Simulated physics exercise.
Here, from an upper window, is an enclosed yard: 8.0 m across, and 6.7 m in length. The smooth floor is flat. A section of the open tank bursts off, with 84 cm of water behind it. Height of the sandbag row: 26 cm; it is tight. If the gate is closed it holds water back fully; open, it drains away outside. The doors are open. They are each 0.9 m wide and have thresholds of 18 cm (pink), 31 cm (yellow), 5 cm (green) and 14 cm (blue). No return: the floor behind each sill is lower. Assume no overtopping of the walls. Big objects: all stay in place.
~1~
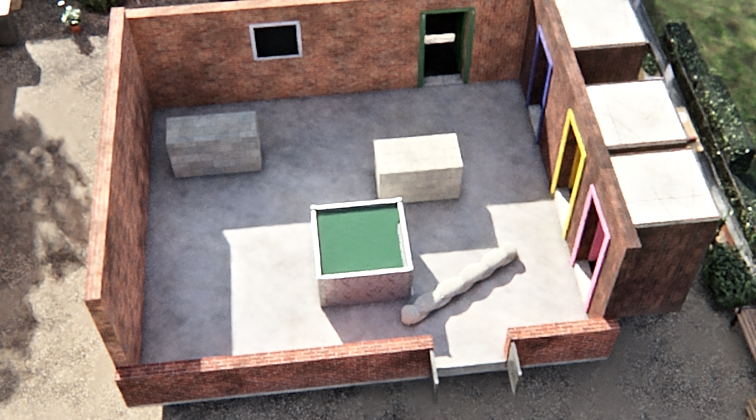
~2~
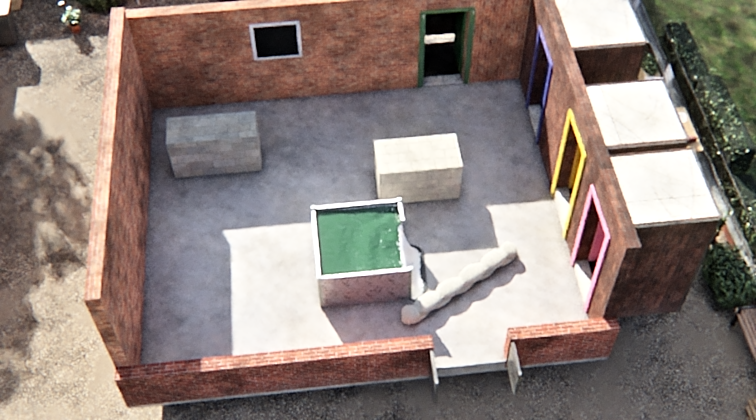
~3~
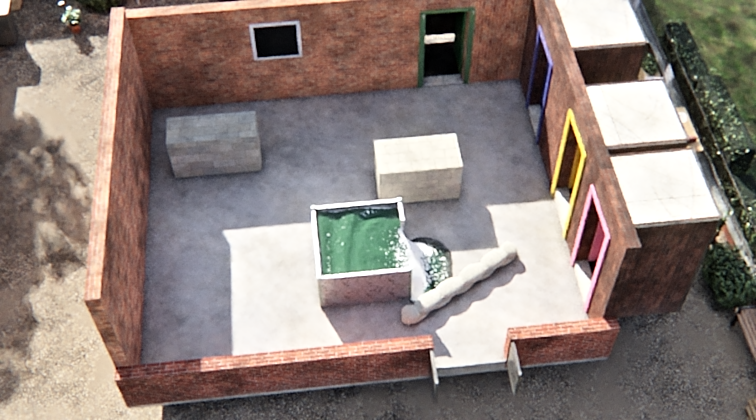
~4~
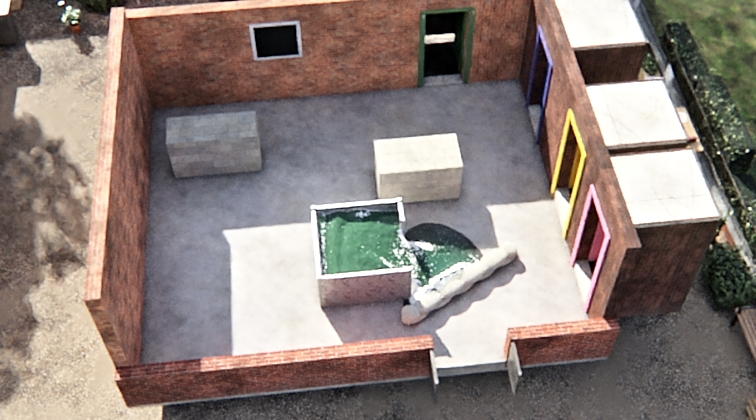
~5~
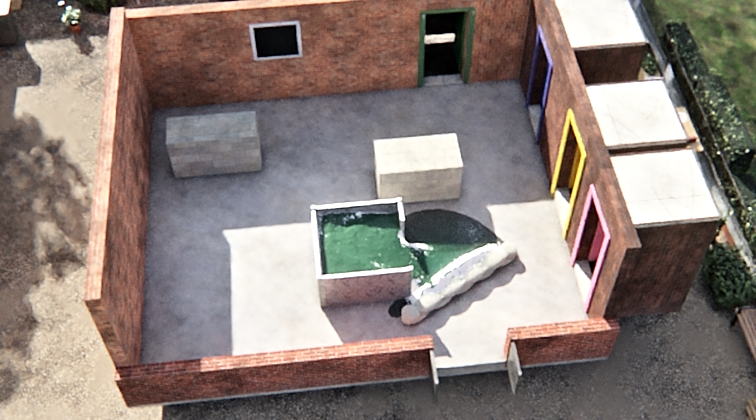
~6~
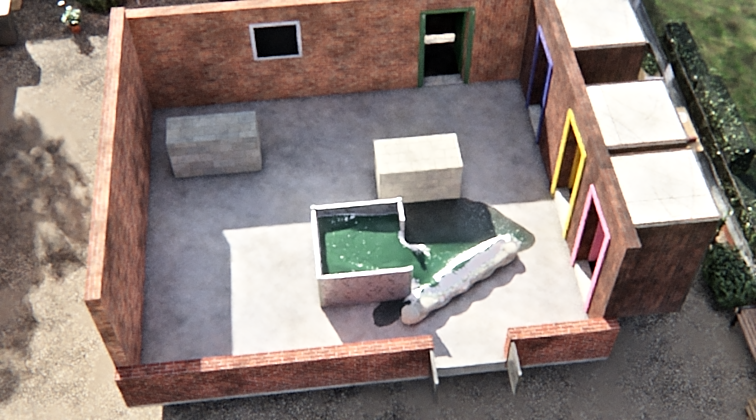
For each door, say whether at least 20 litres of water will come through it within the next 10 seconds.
Door by door: The pink door lets through less than 20 litres; the yellow door lets through less than 20 litres; the green door lets through 20 litres or more; the blue door lets through less than 20 litres.
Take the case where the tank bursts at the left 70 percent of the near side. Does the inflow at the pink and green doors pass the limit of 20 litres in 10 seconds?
For pink, too little; for green, too little.
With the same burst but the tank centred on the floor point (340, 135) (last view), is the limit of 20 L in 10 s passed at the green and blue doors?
Lab note: Green door limit exceeded; blue door limit exceeded.
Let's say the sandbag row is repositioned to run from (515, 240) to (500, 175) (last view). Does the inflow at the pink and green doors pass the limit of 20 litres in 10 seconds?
Well, the pink one ends up more than allowed and the green one ends up more than allowed.
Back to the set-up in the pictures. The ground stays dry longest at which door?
It's the green door.
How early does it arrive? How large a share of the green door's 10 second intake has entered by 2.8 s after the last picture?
About 10 per cent.
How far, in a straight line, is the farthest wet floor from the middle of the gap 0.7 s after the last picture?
That's near 4.2 m in a straight line.
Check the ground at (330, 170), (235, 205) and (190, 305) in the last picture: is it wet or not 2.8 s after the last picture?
Respectively: Was missed, was missed, was missed.
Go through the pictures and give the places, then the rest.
In the first picture, the open tank at (361, 240) is whole and still, 84 cm deep.
In the second picture, the front is at (414, 299), 0.6 m from the gap at (404, 262); 0.3 m2 of floor is under water; 84 cm left at the back of the open tank.
In the third picture, water pours out at (404, 264) and has run 0.9 m, to (441, 248); typically 15 cm deep outside, 81 cm at the open tank's back.
In the fourth picture, water pours out at (404, 265) and has run 1.5 m, to (477, 255); typically 15 cm deep outside, 73 cm at the open tank's back.
In the fifth picture, the front is at (504, 247), 2.0 m from the gap at (404, 265); 2.7 m2 of floor is under water; 73 cm left at the back of the open tank.
In the sixth picture, the front is at (530, 237), 2.6 m from the gap at (404, 265); 4.0 m2 of floor is under water; 68 cm left at the back of the open tank.
Then, 0.7 s after the last picture water covers 20 % of the floor and is deepest (47 cm) near (448, 285); pink door not reached, yellow door 26 cm at the sill, 0 L in, green door not reached, blue door not reached.
Then, 1.5 s after the last picture water covers 30 % of the floor and is deepest (32 cm) near (430, 295); pink door 12 cm at the sill, 0 L in, yellow door 24 cm at the sill, 0 L in, green door not reached, blue door 16 cm at the sill, 0 L in.
Then, 2.8 s after the last picture water covers 40 % of the floor and is deepest (30 cm) near (501, 85); pink door 7 cm at the sill, 0 L in, yellow door 13 cm at the sill, 0 L in, green door 14 cm at the sill, 11 L in, blue door 12 cm at the sill, 4 L in.
Then, 5.3 s after the last picture water covers 70 % of the floor and is deepest (14 cm) near (477, 87); pink door 3 cm at the sill, 0 L in, yellow door 8 cm at the sill, 0 L in, green door 11 cm at the sill, 74 L in, blue door 13 cm at the sill, 6 L in.
Then, 9.3 s after the last picture water covers 95 % of the floor and is deepest (10 cm) near (204, 141); pink door 4 cm at the sill, 0 L in, yellow door 5 cm at the sill, 0 L in, green door 6 cm at the sill, 104 L in, blue door 6 cm at the sill, 7 L in.
